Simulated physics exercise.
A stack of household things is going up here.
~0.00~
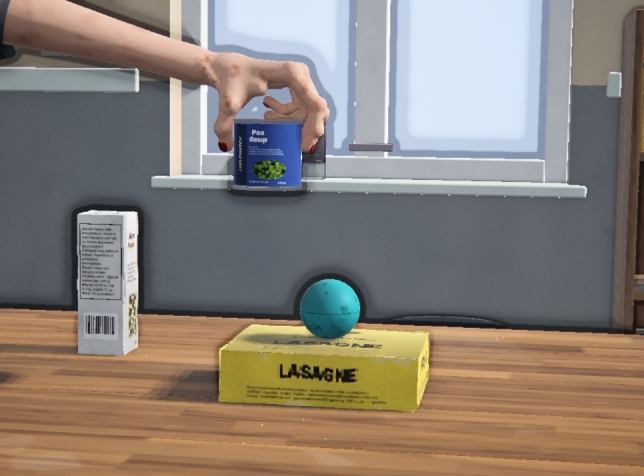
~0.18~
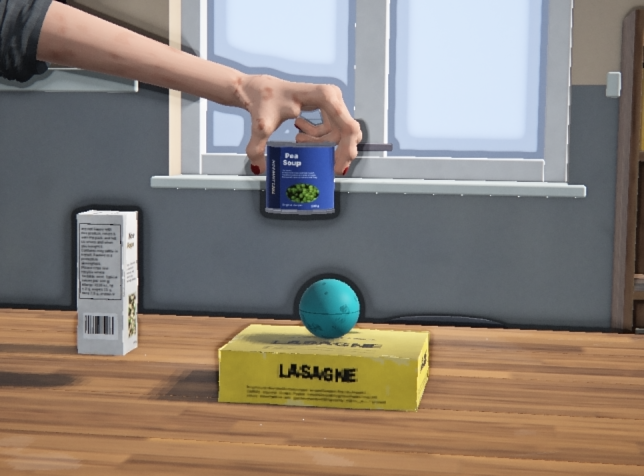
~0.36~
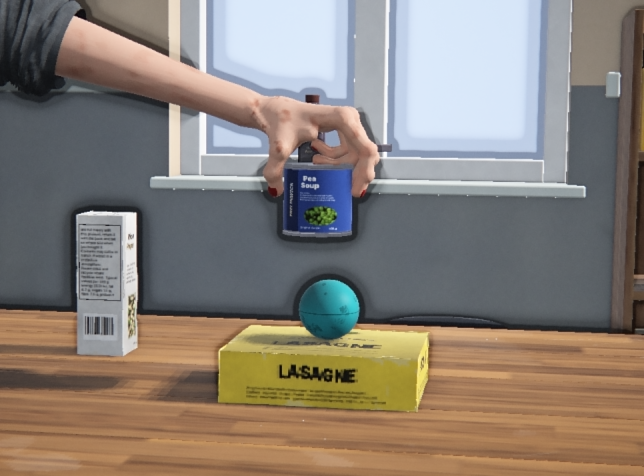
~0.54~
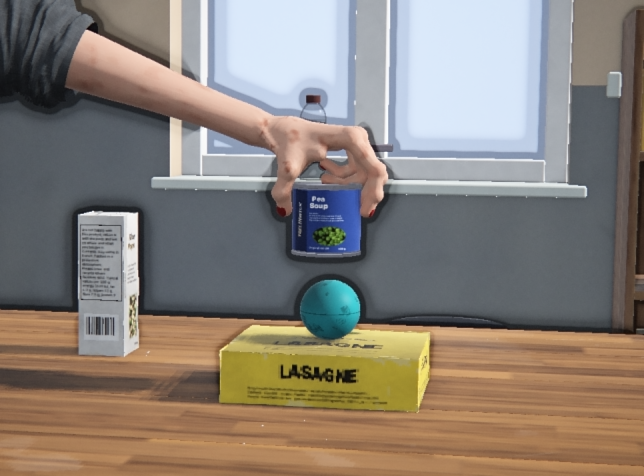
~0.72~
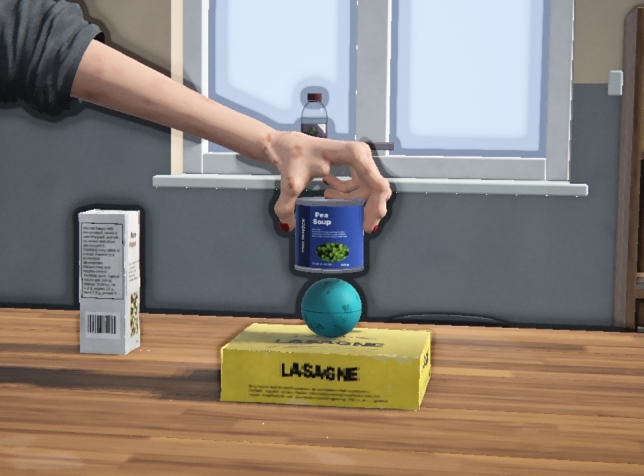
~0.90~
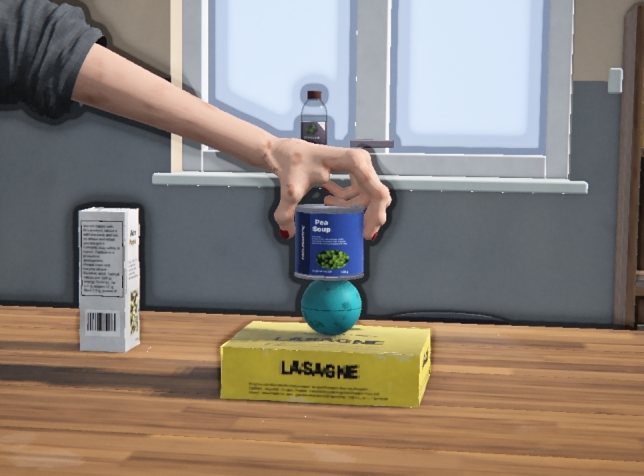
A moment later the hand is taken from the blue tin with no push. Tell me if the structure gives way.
It does not remain steady.
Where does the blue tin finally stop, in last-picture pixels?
End position: Approximately (140, 345).
By 1.40 s, blue tin tilted by 42° near (289, 250).
By 1.50 s, blue tin now fallen.
By 1.60 s, things are still on the move.
By 1.70 s, as before.
When it is over (2.2 s), fallen, blue tin; the other 3 as before. End places, in pixels of the last picture, blue tin near (139, 345). The pile comes apart.
